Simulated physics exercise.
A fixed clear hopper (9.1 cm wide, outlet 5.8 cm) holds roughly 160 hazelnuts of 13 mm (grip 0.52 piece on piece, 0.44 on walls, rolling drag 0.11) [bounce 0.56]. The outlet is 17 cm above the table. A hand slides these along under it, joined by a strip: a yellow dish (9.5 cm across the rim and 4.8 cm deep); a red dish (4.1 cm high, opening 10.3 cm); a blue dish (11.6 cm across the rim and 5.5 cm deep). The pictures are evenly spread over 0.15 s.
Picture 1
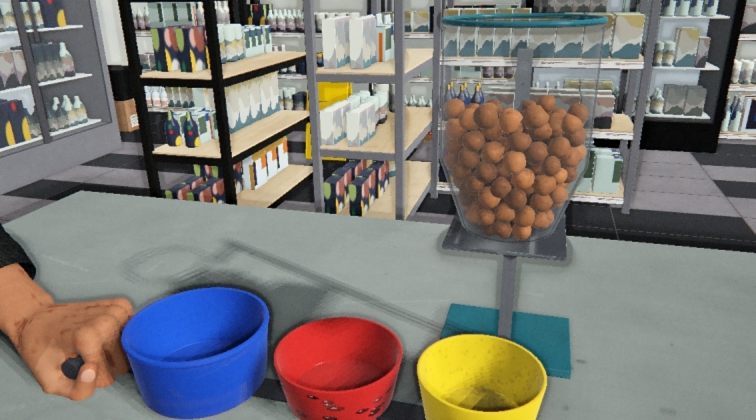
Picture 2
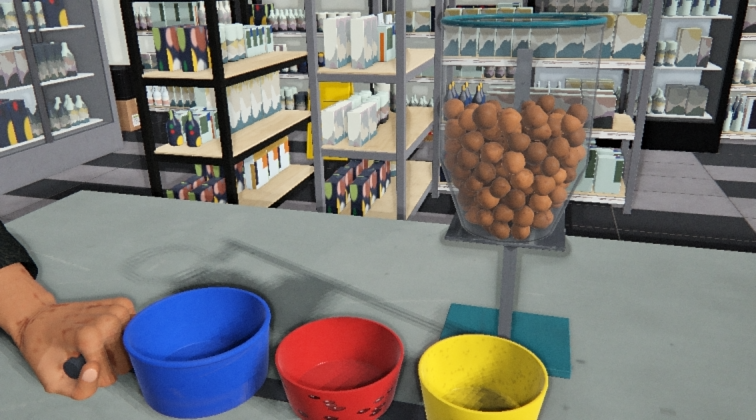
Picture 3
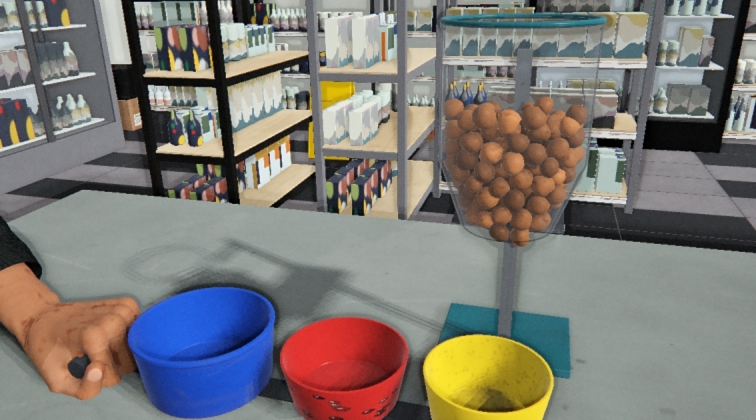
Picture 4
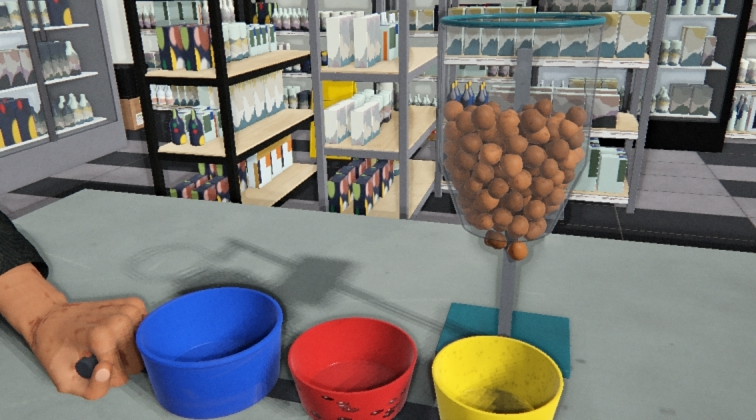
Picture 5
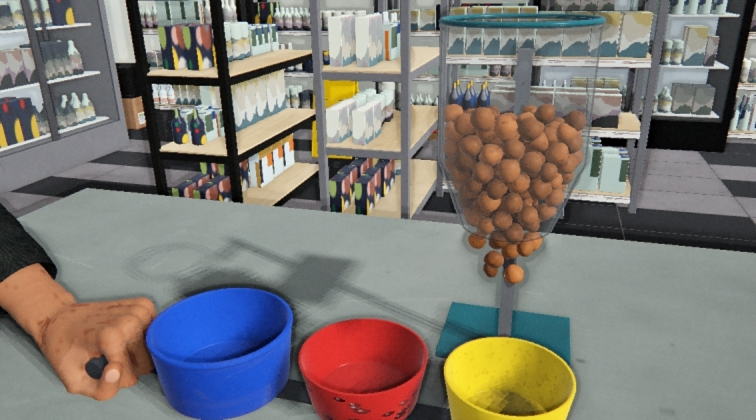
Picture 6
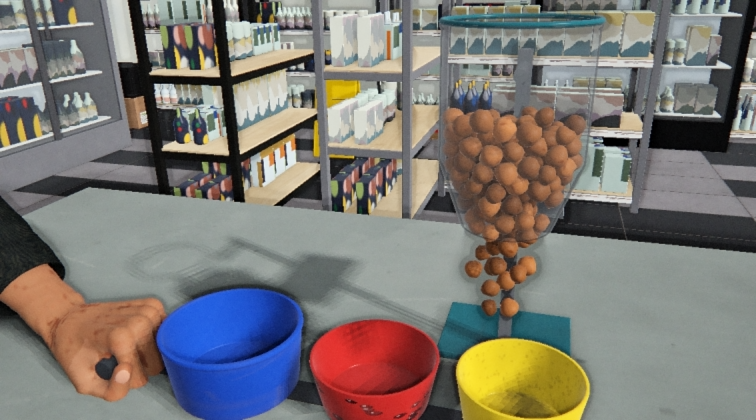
Round brown nuts began dropping from the bottom of a clear container, a few and then a thicker stream, while a hand slid the blue, red and yellow dishes slightly to the right.
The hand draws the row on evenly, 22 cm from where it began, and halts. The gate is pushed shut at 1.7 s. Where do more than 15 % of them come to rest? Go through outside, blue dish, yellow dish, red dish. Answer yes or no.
Outside yes, blue dish no, yellow dish no, red dish yes.
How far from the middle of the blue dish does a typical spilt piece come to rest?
About 18 cm.
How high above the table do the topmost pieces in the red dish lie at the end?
Roughly 5.5 cm.
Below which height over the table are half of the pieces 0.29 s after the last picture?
Roughly 4 cm.
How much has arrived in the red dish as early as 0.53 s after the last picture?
Some 65 per cent.
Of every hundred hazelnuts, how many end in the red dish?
About 65 per cent.
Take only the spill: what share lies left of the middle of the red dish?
Roughly 50 per cent.
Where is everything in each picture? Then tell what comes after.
Dishes slid 0.0 cm; 0 pieces falling; top of the load at (486, 111); yellow dish at (481, 370); red dish at (338, 351); blue dish at (197, 321), in the first frame.
Dishes slid 0.1 cm; 0 pieces falling; top of the load at (486, 111), in the second frame.
Dishes slid 0.5 cm; 0 pieces falling; top of the load at (540, 111), in the third frame.
Dishes slid 1.3 cm; 2 pieces falling; top of the load at (530, 114), in the fourth frame.
Dishes slid 2.2 cm; 10 pieces falling; top of the load at (479, 117), in the fifth frame.
Dishes slid 3.1 cm; 17 pieces falling; top of the load at (473, 121); yellow dish at (521, 375); red dish at (374, 354); blue dish at (232, 323), in the sixth frame.
Then, 0.29 s after the last picture, red dish 40 %, hopper 20 %, outside 10 %, yellow dish 10 %, in the air 20 %; middle of all pieces on or above the table near (518, 345).
Then, 0.53 s after the last picture, red dish 65 %, outside 20 %, yellow dish 10 %, in the air 5 %.
Then, 0.76 s after the last picture, red dish 65 %, outside 20 %, yellow dish 10 %.
Then, 0.97 s after the last picture, red dish 65 %, outside 20 %, yellow dish 10 %.
In the end, blue dish 5 %, red dish 65 %, hopper 0 %, outside 20 %, yellow dish 10 %.
